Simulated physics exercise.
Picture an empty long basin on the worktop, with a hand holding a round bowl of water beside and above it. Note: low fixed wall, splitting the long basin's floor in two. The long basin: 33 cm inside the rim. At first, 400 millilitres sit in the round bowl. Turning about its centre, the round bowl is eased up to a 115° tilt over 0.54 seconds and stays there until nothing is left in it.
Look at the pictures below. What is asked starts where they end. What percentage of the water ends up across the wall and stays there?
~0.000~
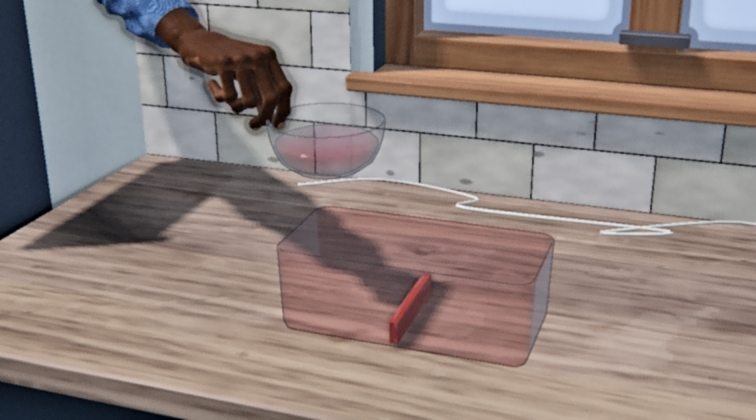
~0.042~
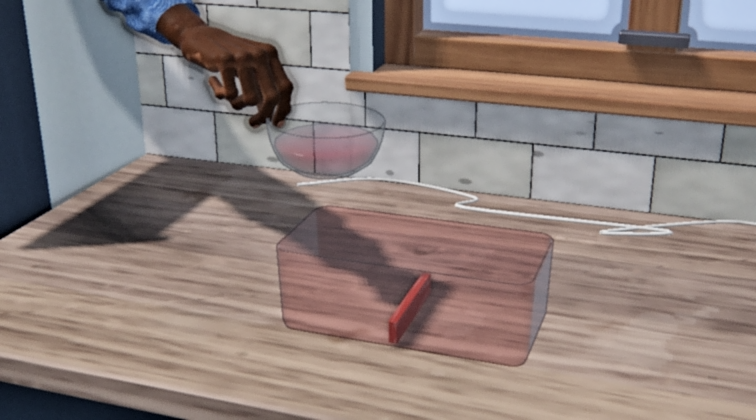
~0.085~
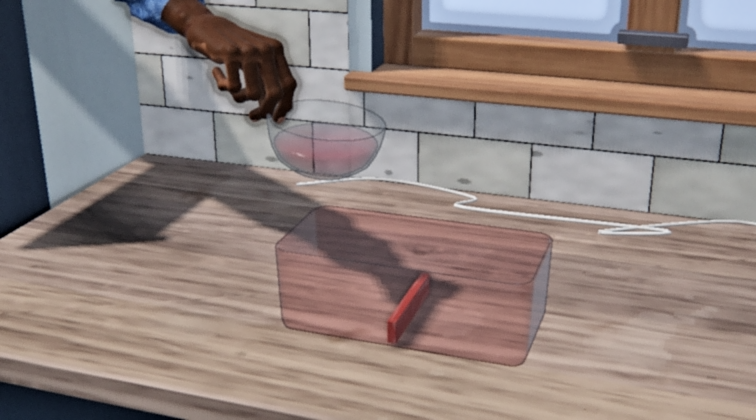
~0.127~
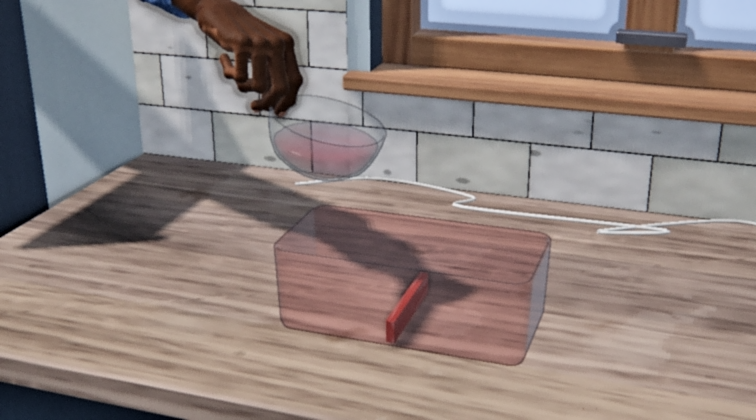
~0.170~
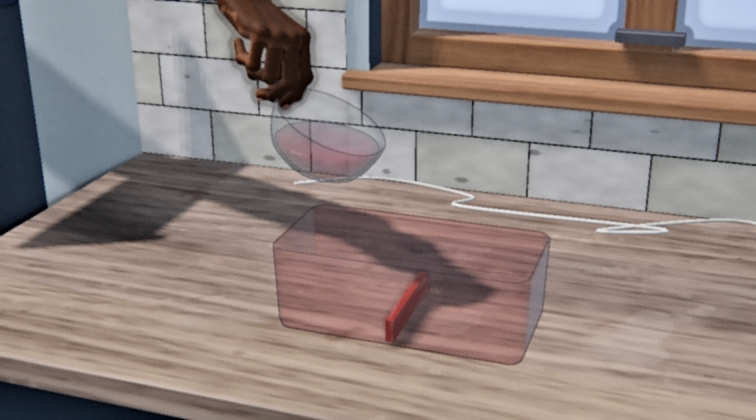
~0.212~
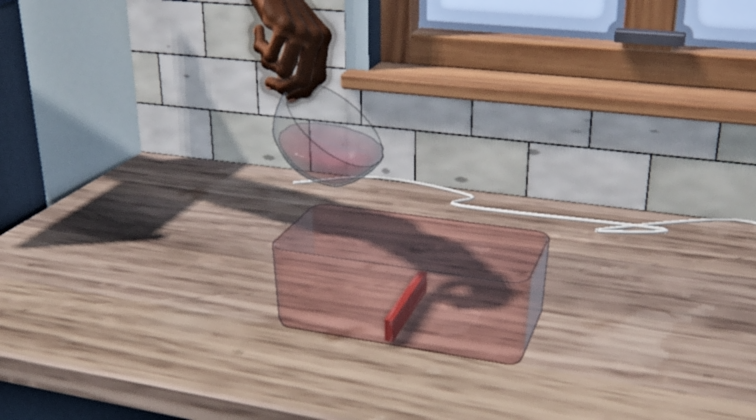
About 40 per cent.
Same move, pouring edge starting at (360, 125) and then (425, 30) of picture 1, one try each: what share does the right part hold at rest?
The first try gives 15 percent and the second 75 percent.
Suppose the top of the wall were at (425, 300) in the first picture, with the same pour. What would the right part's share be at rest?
Then it comes to around 20 per cent.
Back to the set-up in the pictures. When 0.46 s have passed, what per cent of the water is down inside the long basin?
Around 72 percent.
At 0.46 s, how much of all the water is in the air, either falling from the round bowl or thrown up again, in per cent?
About 24 per cent.
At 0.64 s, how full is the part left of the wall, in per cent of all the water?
The left part holds some 58 per cent.
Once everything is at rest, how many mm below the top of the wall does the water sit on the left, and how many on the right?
Near 20 mm for the left and near 24 mm for the right.
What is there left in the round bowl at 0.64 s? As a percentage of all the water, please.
Near 0 percent, more or less.
Then, 0.46 s in, the tilt is 109° and 4 per cent is still to pour, 44 is left of the wall and 28 right of it.
Then, 0.64 s in, the tilt is 115° and 0 per cent is still to pour, 59 is left of the wall and 37 right of it.
Then, 0.83 s in, the tilt is 115° and 0 per cent is still to pour, 58 is left of the wall and 39 right of it.
Then, 1.04 s in, the tilt is 115° and 0 per cent is still to pour, 58 is left of the wall and 39 right of it.
Finally, 58 per cent lies left of the wall, 40 right of it and 2 outside.
